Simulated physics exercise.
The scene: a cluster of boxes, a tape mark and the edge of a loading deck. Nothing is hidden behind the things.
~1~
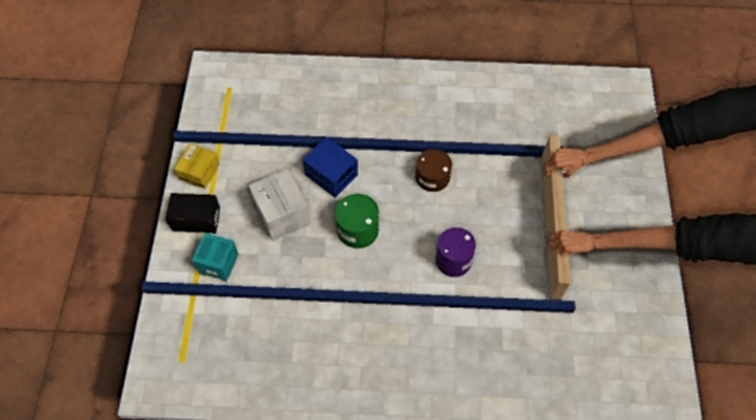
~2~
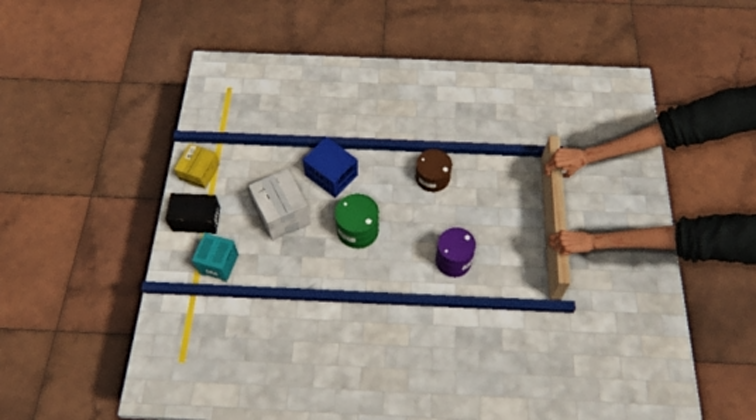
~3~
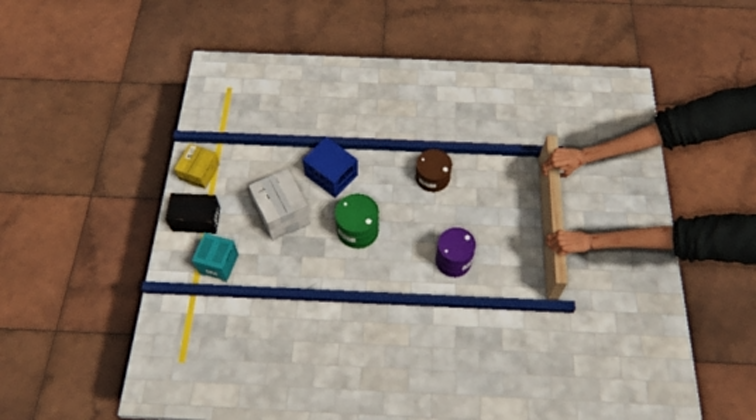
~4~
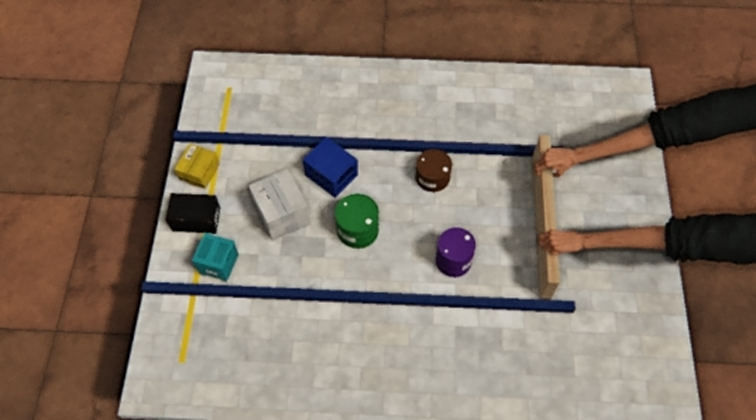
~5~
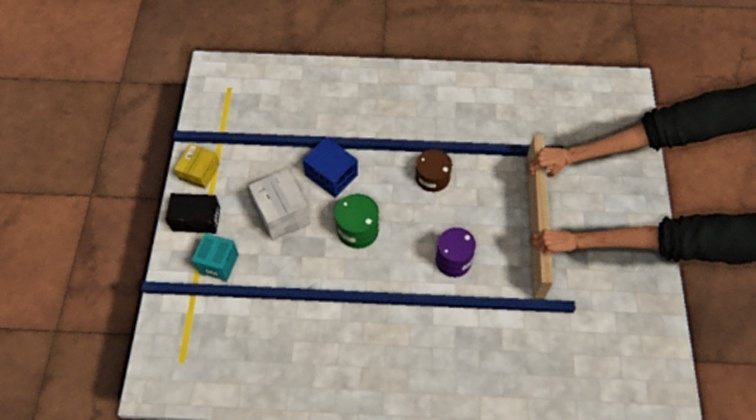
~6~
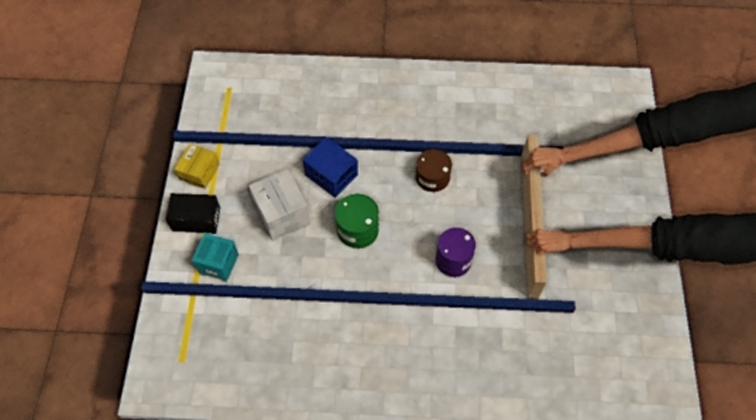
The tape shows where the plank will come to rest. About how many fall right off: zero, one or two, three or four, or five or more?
As it turns out, the number that fall off is three or four.
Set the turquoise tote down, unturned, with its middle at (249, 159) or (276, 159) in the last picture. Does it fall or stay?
In that order, it is lost; falls.
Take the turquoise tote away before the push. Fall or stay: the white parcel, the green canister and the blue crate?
The white parcel goes over; the green canister does not fall; the blue crate falls.
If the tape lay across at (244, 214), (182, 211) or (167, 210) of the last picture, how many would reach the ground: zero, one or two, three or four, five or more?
For each place: One or two; five or more; at least five.
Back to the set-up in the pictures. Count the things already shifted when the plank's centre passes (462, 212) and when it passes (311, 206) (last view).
First 1, then 5.
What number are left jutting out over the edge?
Overhanging: 1.
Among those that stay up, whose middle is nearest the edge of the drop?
It is the turquoise tote.
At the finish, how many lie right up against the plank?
That makes 3.
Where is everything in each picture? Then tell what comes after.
Yellow parcel (197, 166); black parcel (194, 213); turquoise tote (216, 258); plank (555, 216); tape (208, 212), in the first frame.
Black parcel (194, 213); green canister (358, 221), in the second frame.
Turquoise tote (216, 258); plank (552, 216), in the third frame.
Yellow parcel (197, 166); brown canister (434, 171), in the fourth frame.
Black parcel (194, 213); white parcel (280, 205), in the fifth frame.
Yellow parcel (197, 166); black parcel (194, 213); turquoise tote (216, 258); plank (533, 215); tape (208, 212), in the sixth frame.
Early on, none off yet; yellow parcel at rest near (197, 166); black parcel at rest near (194, 213); turquoise tote at rest near (216, 258).
Finally, the number that fall off is three or four; lost, blue crate, white parcel, black parcel and yellow parcel.
